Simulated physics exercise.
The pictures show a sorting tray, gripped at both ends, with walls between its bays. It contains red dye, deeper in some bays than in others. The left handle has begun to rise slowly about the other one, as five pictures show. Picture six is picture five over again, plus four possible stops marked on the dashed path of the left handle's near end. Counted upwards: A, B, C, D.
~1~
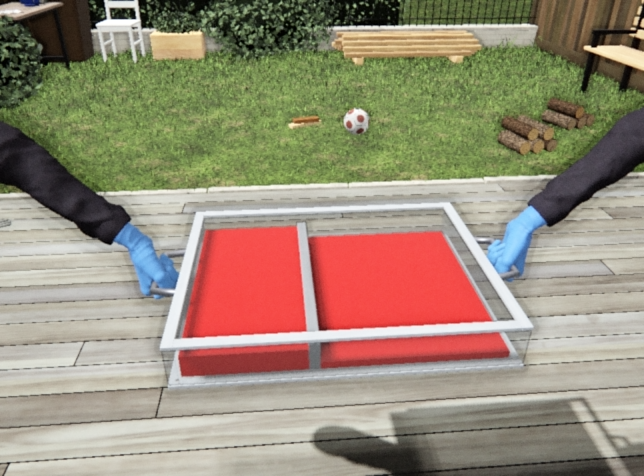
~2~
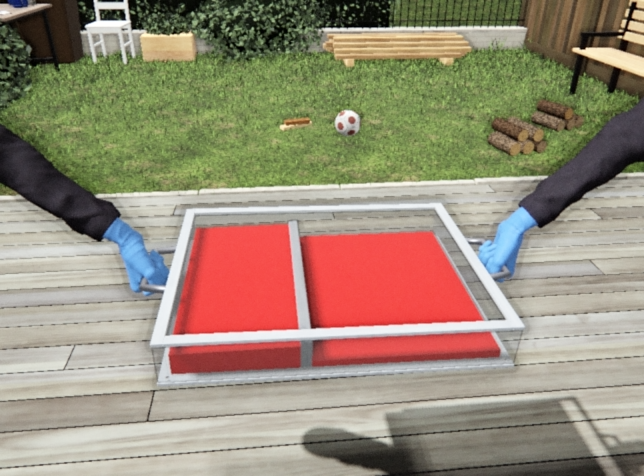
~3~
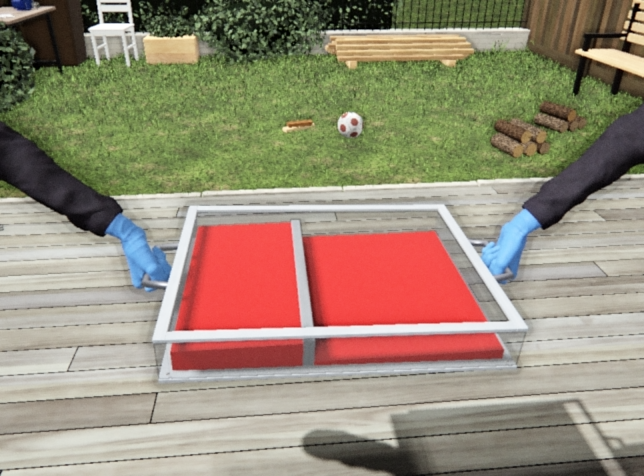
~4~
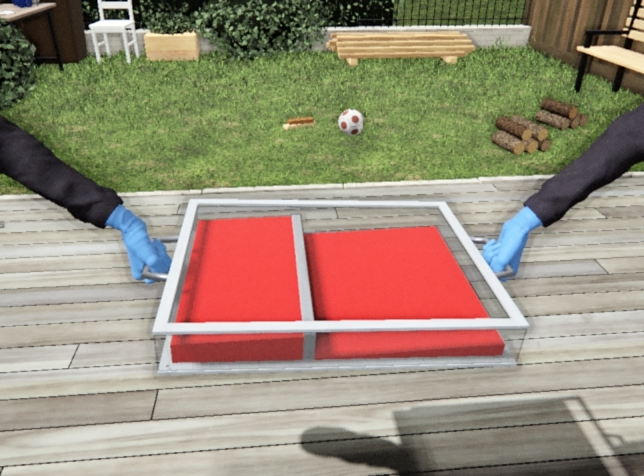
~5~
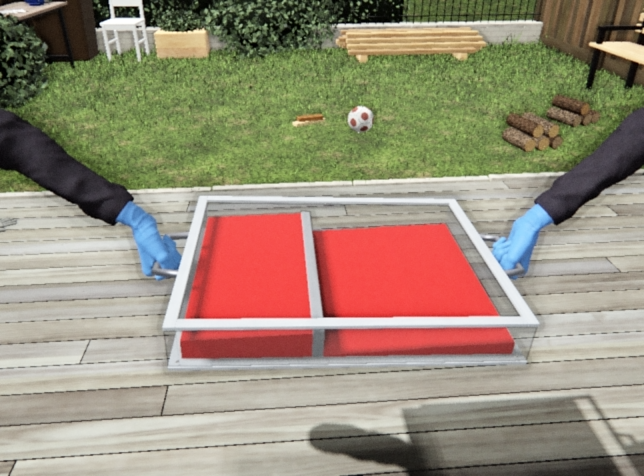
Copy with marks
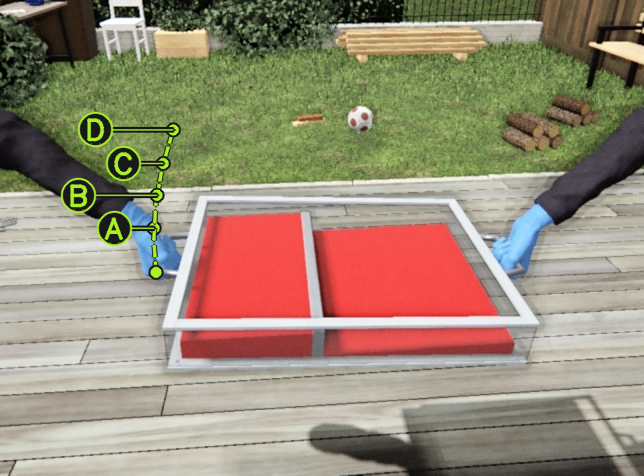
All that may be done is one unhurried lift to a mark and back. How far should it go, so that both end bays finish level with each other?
Use mark B.
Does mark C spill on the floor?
Yes.
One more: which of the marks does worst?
Here it is mark D.
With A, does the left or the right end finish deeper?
The left end bay.
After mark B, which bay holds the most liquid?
The right bay.
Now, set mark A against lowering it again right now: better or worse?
Better.
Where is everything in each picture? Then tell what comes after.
In the first picture, the tray is level; deepest in the left bay, at (251, 280), shallowest in the right; left handle at (160, 273).
In the second picture, tipped about 1° down to the right; no wall is crossed; left handle at (150, 269).
In the third picture, tipped about 2° down to the right; no wall is crossed; left handle at (152, 265).
In the fourth picture, tipped about 3° down to the right; no wall is crossed; left handle at (152, 257).
In the fifth picture, tipped about 3° down to the right; deepest in the left bay, at (254, 265), shallowest in the right; left handle at (162, 254).
On the marked copy, A at (154, 228); B at (156, 195); C at (163, 163); D at (173, 129).
With A, the left end bay stands much deeper than the other; nothing spills.
With B, the two end bays stand about equally deep; nothing spills.
With C, the right end bay stands a little deeper than the other; about 8 % goes over the rim.
With D, the right end bay stands a little deeper than the other; about 28 % goes over the rim.
